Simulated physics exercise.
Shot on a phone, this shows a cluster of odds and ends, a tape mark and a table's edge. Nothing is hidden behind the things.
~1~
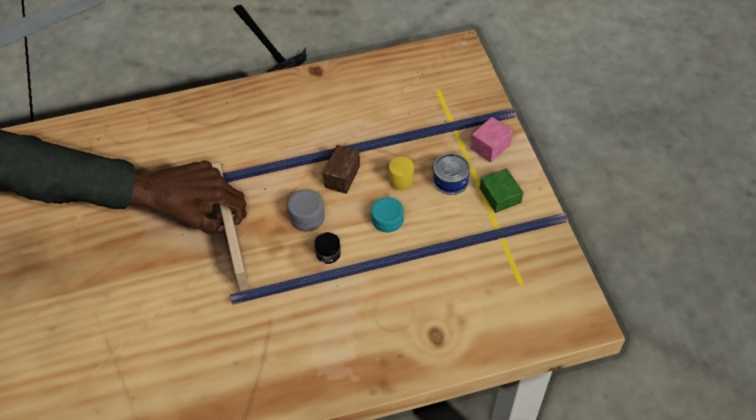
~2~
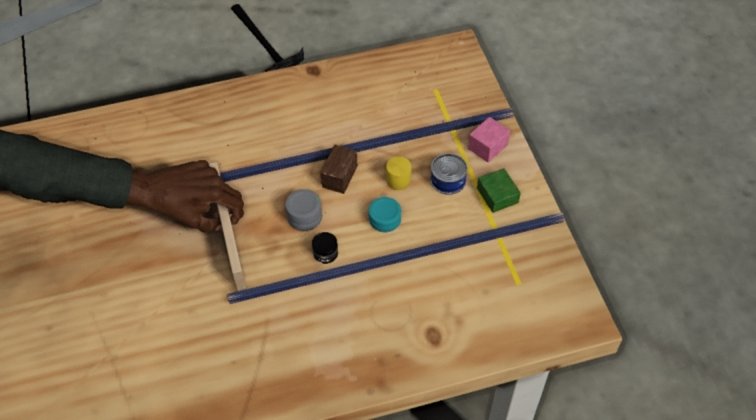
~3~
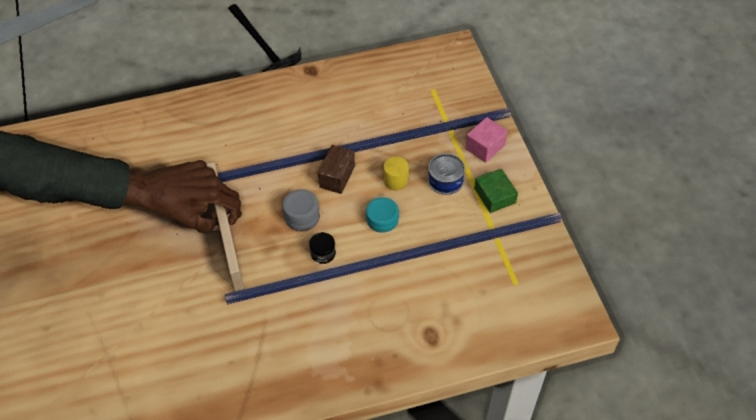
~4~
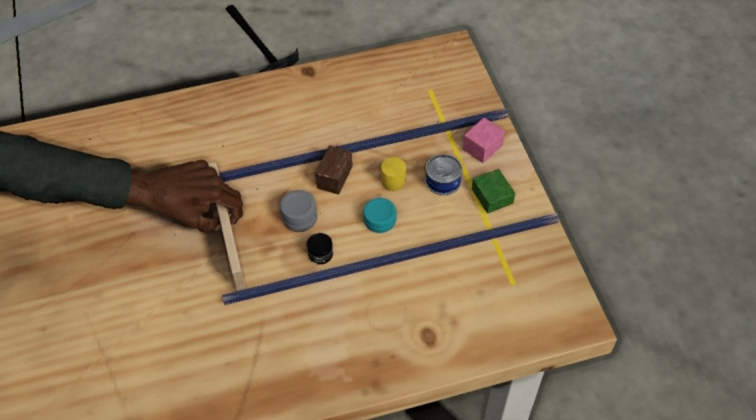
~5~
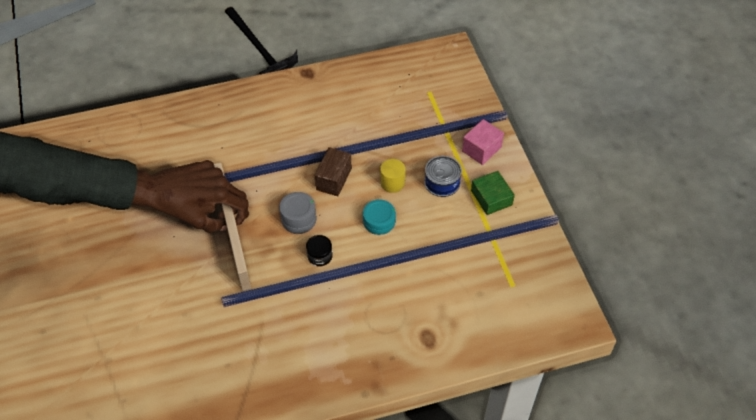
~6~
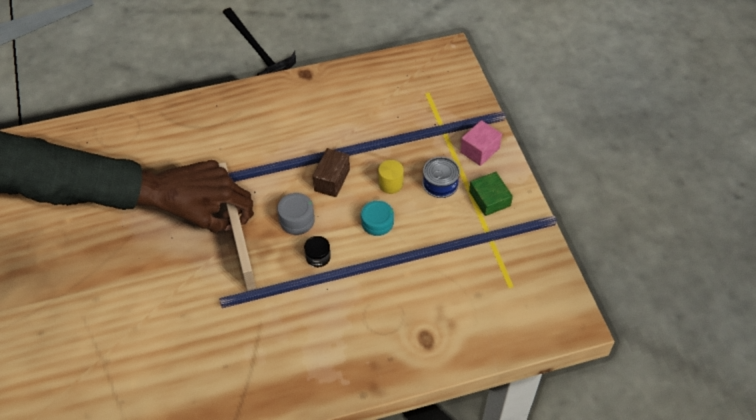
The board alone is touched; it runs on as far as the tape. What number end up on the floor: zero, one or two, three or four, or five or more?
Well, nothing drops off the table this time.
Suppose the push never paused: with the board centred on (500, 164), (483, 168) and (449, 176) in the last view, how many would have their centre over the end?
Counts: 4, 2, 0.
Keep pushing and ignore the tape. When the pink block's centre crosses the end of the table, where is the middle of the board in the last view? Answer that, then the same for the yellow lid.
I reckon its middle sits around (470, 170) and then around (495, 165).
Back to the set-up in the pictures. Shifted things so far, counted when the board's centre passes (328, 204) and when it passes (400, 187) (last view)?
At the first point the count is 3, at the second it's 6.
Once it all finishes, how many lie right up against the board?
Contact count: 4.
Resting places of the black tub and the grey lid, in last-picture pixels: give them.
You'll find the black tub at roughly (496, 217) and the grey lid at roughly (480, 166).
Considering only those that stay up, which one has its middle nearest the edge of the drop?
Closest in the end is the pink block.
A little later, none off yet; pink block at rest near (481, 143); green block at rest near (491, 194); blue tin at rest near (441, 177).
Next, none off yet; pink block at rest near (481, 143); green block at rest near (491, 194); blue tin moving near (450, 178).
When it is over, the number that fall off is zero.
